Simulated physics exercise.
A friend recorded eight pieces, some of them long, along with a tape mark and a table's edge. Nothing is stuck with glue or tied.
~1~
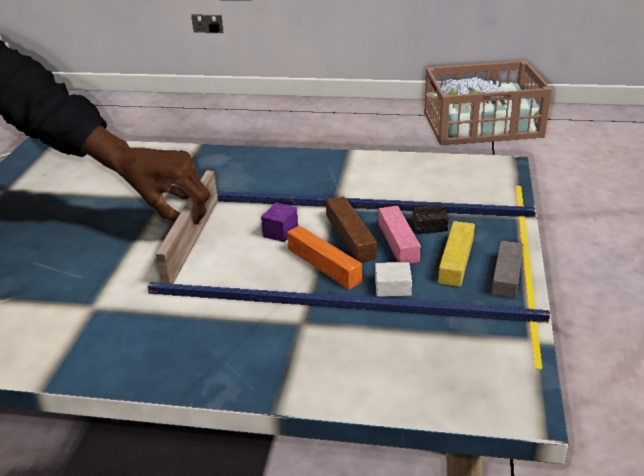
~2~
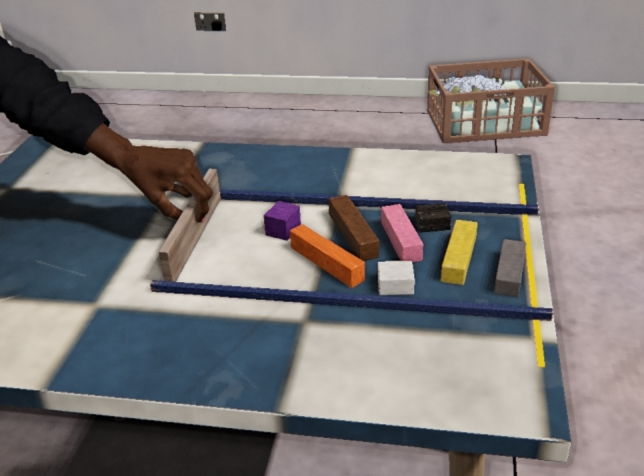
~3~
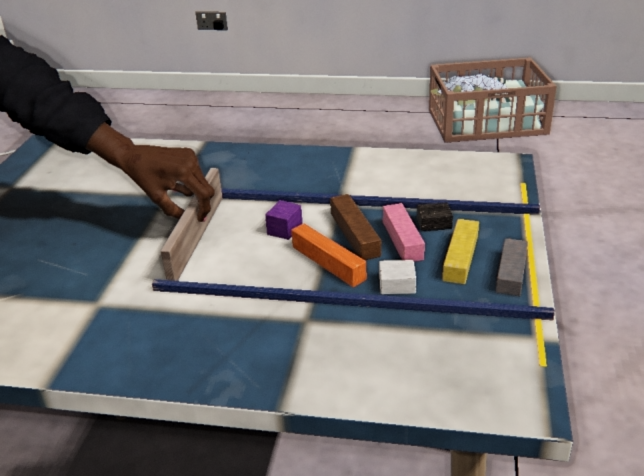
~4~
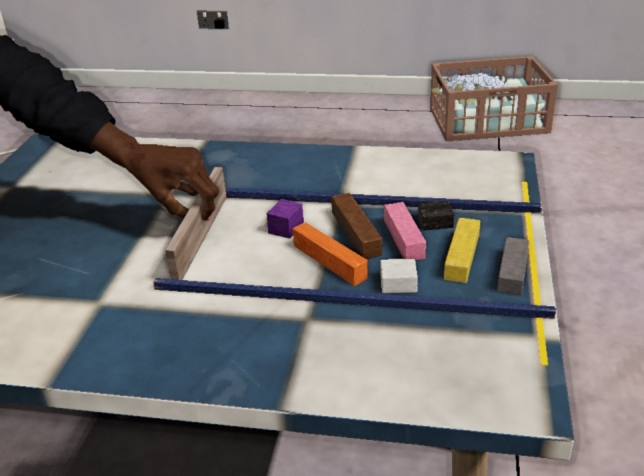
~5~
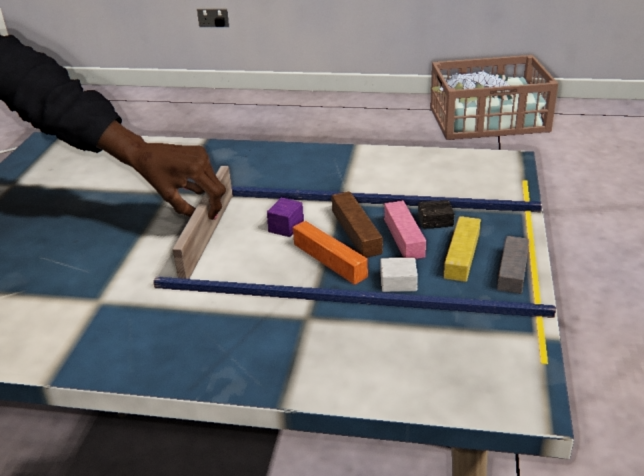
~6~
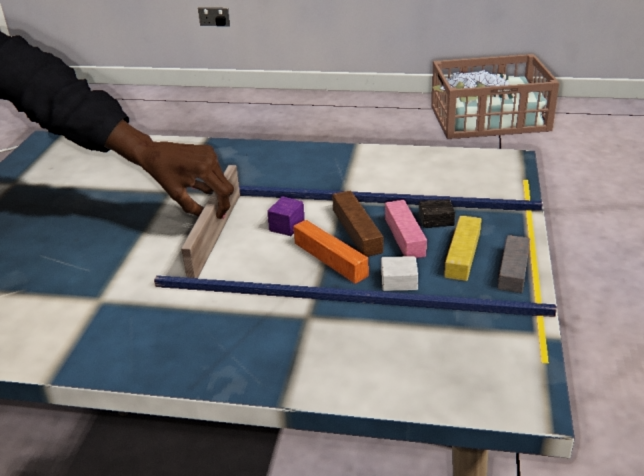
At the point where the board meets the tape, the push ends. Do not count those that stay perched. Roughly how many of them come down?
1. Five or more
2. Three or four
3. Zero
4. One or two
Five or more.
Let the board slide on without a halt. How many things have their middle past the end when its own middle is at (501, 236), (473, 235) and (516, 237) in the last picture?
First 4, next 3, last 6.
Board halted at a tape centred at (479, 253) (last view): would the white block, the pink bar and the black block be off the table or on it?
The white block is kept; the pink bar does not fall; the black block is lost.
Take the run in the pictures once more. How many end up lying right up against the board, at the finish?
I count 2 of them.
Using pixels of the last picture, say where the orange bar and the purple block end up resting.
In the last picture the orange bar sits at (547, 269) while the purple block sits at (546, 229).
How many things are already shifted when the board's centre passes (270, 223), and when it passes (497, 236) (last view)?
The counts are 1 and 8.
Soon after, none off yet; grey bar at rest near (515, 263); yellow bar at rest near (464, 247); black block at rest near (437, 213).
Then, none off yet; grey bar at rest near (515, 263); yellow bar moved a little near (477, 248); black block moved about its own width near (484, 218).
Further on, two off so far; grey bar falling near (583, 360); yellow bar tipped a little near (565, 260); black block on its side near (573, 269).
At rest, the number that fall off is five or more; fallen, brown bar, pink bar, white block, black block, yellow bar and grey bar.
